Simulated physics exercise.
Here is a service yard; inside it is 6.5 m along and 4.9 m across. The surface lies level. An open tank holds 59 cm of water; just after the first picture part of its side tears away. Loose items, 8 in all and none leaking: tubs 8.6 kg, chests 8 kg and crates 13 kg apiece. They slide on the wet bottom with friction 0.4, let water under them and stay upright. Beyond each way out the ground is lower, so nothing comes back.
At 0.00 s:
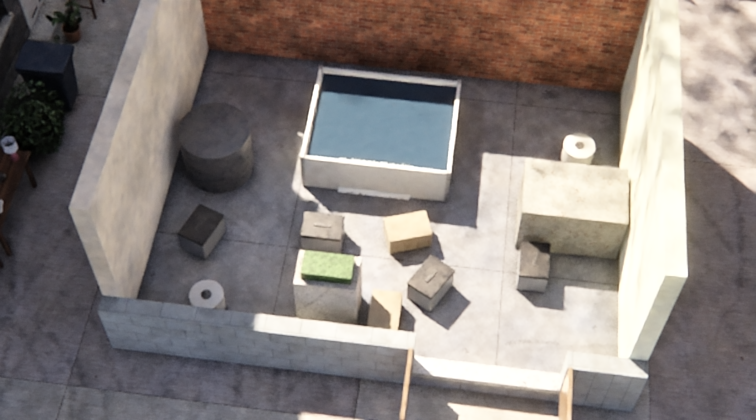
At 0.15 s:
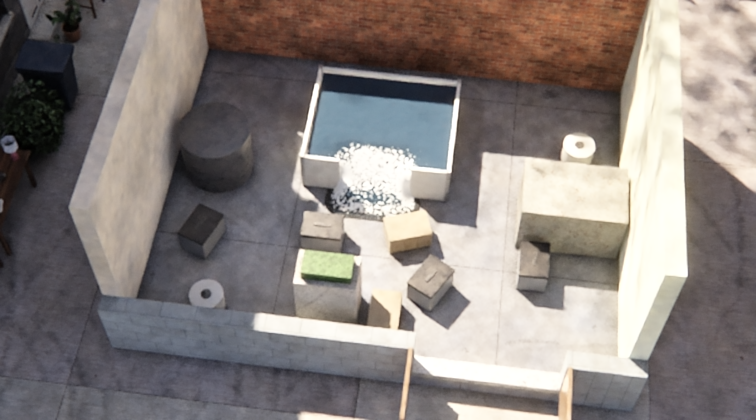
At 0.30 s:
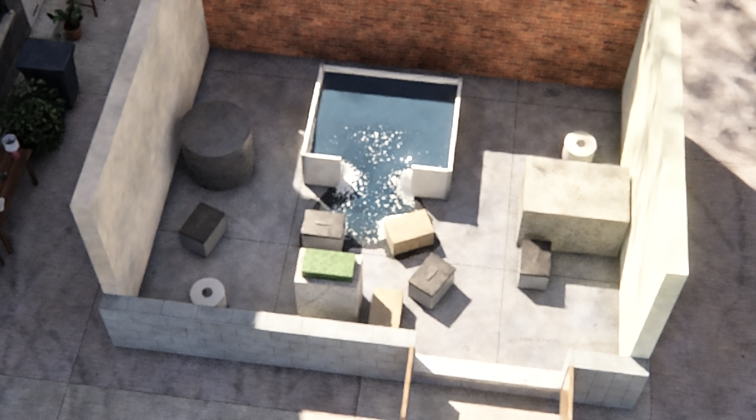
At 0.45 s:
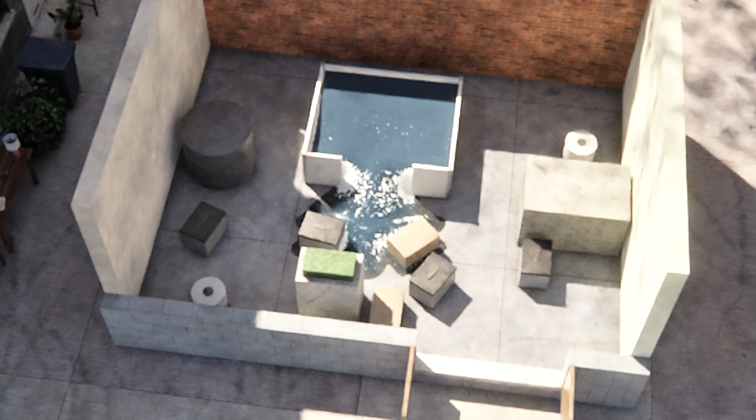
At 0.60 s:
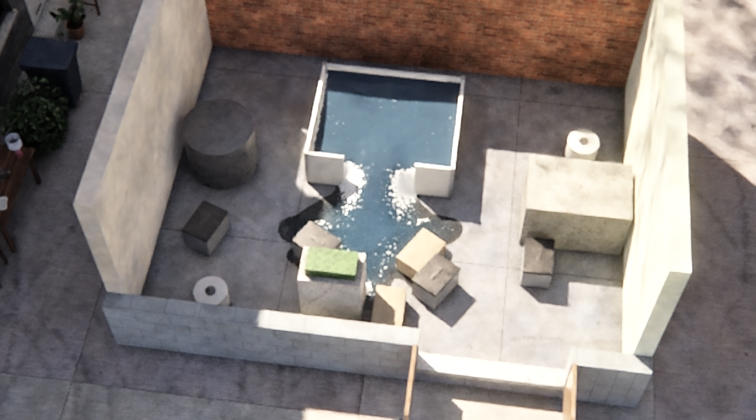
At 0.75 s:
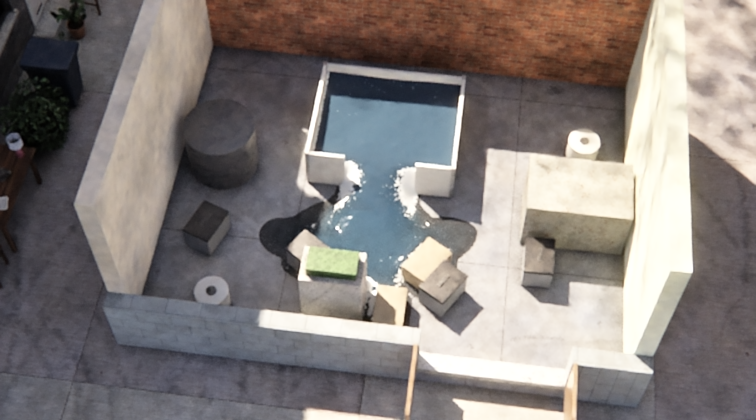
At the start, an open tank of water stands against a brick wall in a walled yard scattered with boxes. Part of its near side gives way and water pours out in white froth. The water spreads across the floor toward the viewer, pushing the nearest boxes a short way while the others barely move.
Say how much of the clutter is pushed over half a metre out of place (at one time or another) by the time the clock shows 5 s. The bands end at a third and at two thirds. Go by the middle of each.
That comes to two thirds or more.
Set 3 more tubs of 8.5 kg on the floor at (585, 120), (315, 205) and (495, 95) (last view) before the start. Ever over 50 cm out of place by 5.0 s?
In that order: Under, under, under.
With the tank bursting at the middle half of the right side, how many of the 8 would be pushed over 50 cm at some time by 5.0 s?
In that case 1 of them.
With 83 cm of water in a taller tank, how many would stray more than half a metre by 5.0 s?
Then 6.
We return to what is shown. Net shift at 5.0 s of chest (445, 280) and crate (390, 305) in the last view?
In that order: Gone out, 200 cm.
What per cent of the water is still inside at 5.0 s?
Some 82 per cent remains.
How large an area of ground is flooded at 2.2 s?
About 14 m2.
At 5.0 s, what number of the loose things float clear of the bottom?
I count 4.
After 1.1 s 3 of 8 are over 50 cm from their spots; 0 afloat.
After 2.2 s 4 of 8 are over 50 cm from their spots; 3 afloat.
After 3.5 s 6 of 8 are over 50 cm from their spots; 5 afloat.
After 5.0 s 6 of 8 are over 50 cm from their spots, and 6 have been at some point; 4 afloat.
